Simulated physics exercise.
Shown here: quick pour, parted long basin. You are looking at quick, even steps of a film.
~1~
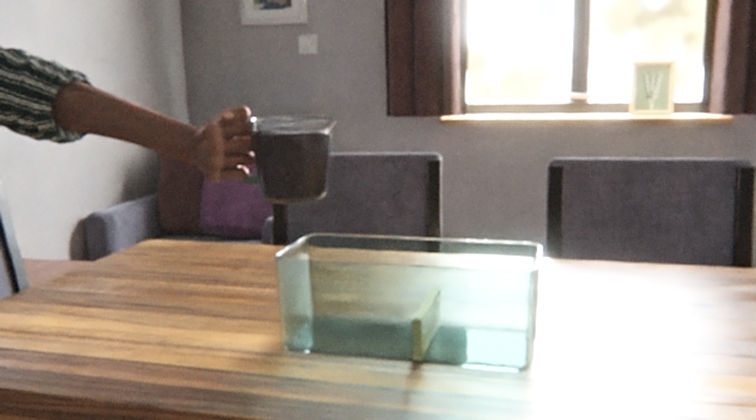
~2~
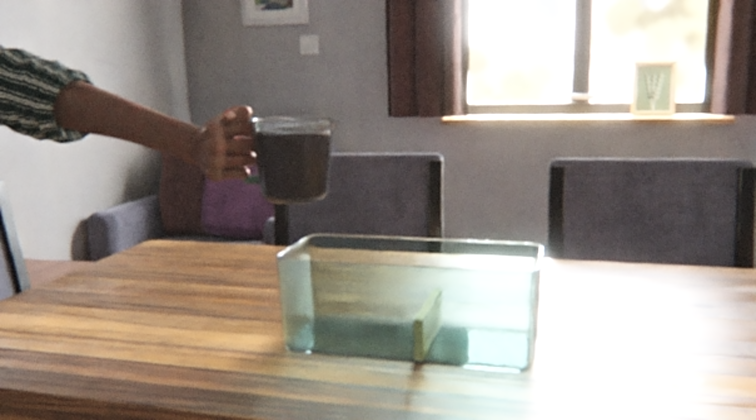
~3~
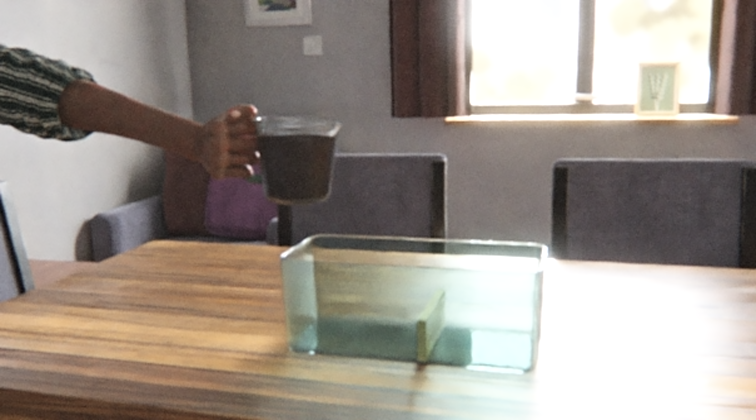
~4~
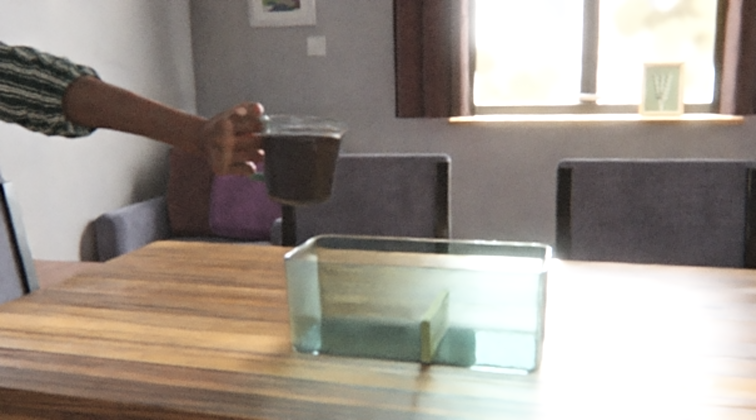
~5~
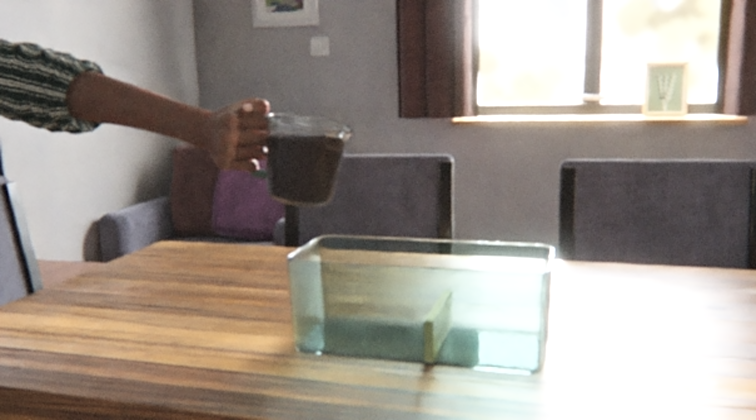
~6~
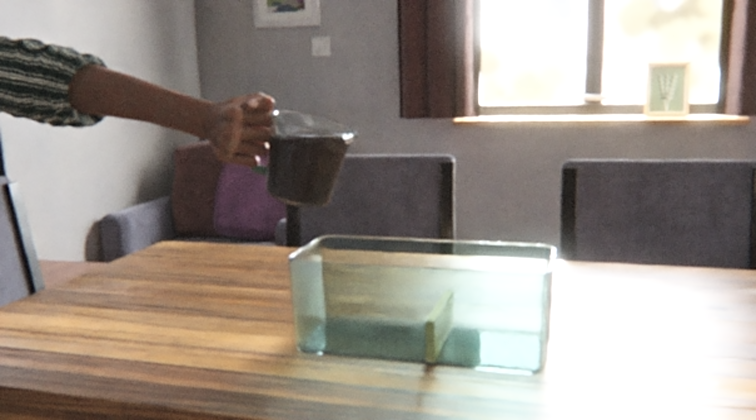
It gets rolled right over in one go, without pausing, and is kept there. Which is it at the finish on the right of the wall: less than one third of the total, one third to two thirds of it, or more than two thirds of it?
At the finish the right of the wall has less than one third of the total.
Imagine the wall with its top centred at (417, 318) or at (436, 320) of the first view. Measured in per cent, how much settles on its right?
First try around 15 percent; second try around 10 percent.
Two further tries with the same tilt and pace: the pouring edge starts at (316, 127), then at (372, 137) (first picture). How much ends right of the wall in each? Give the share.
Roughly 0 % the first time and roughly 40 % the second.
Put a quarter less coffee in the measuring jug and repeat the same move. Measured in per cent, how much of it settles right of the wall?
Close to 5 per cent, more or less.
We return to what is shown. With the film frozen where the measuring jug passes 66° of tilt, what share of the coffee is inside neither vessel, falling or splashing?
Close to 15 per cent.
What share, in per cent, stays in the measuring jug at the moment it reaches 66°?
Around 70 percent remains.
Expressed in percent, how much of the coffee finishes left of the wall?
Share approx. 95 %.
A moment on, the measuring jug is tipped part way and 69 per cent is still to pour, 13 is left of the wall and 0 right of it.
Next, the measuring jug is tipped right over and 14 per cent is still to pour, 74 is left of the wall and 1 right of it.
Then the measuring jug is tipped right over and 0 per cent is still to pour, 96 is left of the wall and 3 right of it.
Later the measuring jug is tipped right over and 0 per cent is still to pour, 96 is left of the wall and 3 right of it.
Finally, 96 per cent lies left of the wall, 3 right of it and 1 outside.
